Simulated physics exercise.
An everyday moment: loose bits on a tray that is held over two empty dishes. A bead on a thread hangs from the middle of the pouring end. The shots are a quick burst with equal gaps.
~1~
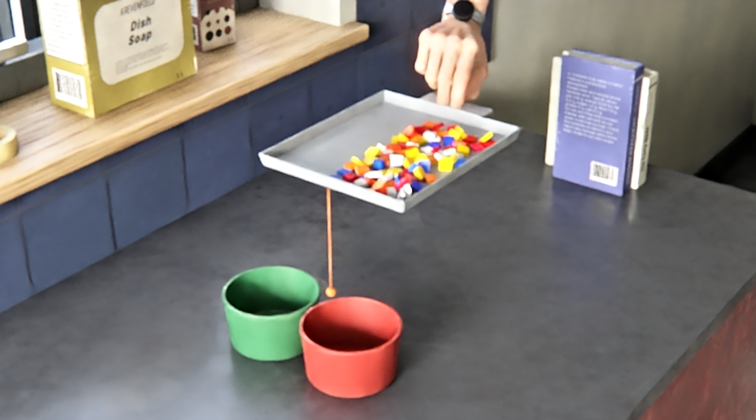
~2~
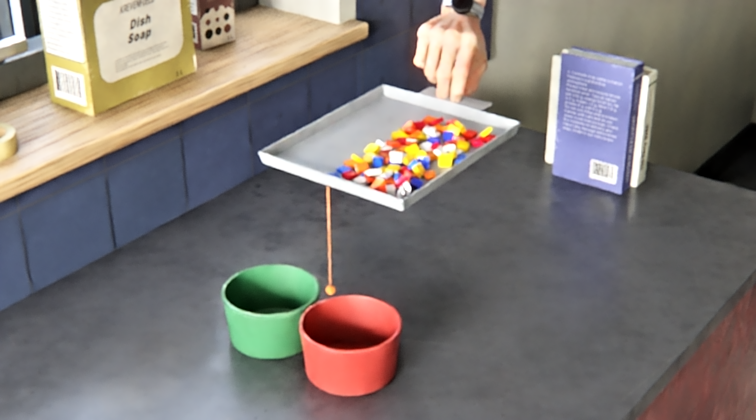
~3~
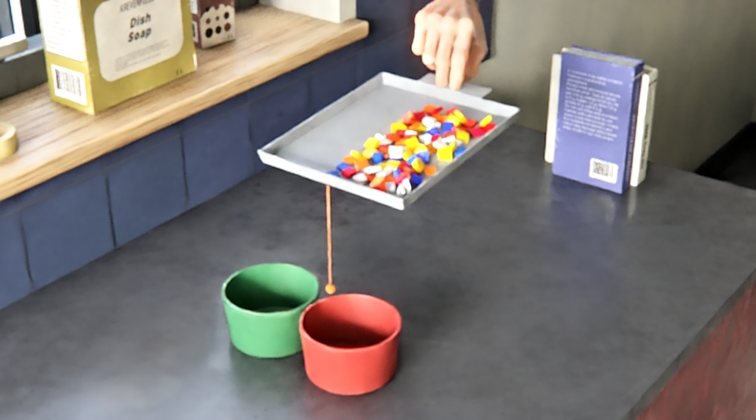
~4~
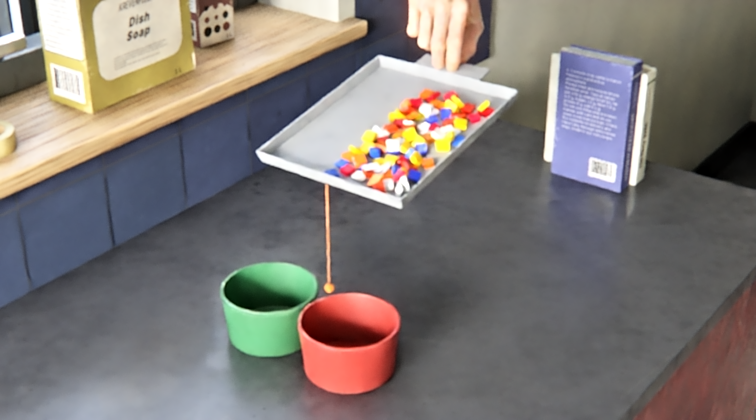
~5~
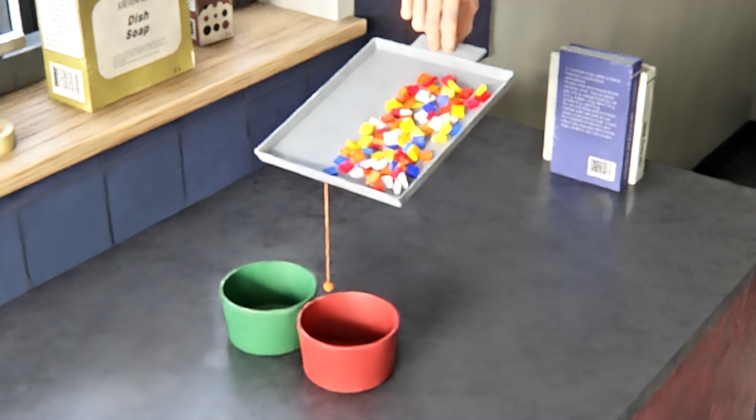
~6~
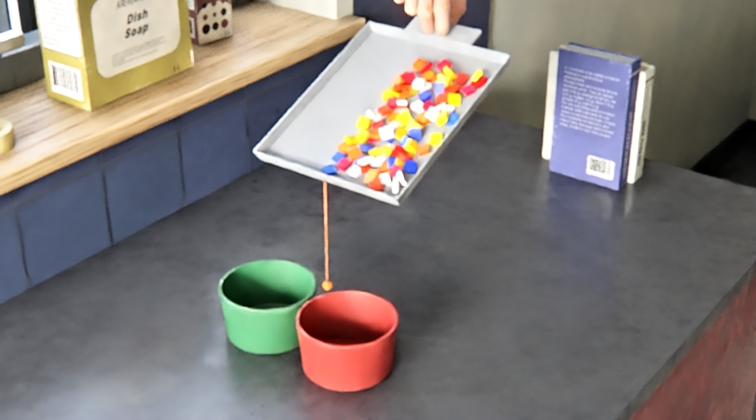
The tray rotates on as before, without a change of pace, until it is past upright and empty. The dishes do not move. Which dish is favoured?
It favours the right-hand dish.
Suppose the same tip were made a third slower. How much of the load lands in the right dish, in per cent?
Roughly 50 in a hundred.
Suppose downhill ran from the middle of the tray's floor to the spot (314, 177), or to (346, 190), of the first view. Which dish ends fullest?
The first try: Left. The second: The dish on the right.
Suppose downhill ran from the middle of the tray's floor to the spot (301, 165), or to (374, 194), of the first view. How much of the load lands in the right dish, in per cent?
Near 0 % and 50 %.
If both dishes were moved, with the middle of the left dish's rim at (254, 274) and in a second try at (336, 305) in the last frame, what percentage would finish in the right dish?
About 30 and 10 per cent.
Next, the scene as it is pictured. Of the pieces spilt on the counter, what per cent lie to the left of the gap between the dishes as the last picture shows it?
Some 60 per cent.
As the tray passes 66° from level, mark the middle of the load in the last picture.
Around (353, 167).
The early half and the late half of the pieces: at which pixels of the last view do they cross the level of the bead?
The first part at (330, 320); the rest at (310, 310).
Soon, tray tipped steeply; nearly all on the tray; a stray few in the air.
A while on, tray tipped past a quarter turn; about half on the tray; a small part in the right dish; a stray few in the left dish; about a quarter outside both; about a quarter in the air.
Towards the end, tray tipped past a quarter turn; about half in the right dish; a small part in the left dish; about a third outside both; a stray few in the air.
Finally, tray tipped past a quarter turn; about half in the right dish; a small part in the left dish; about a third outside both.
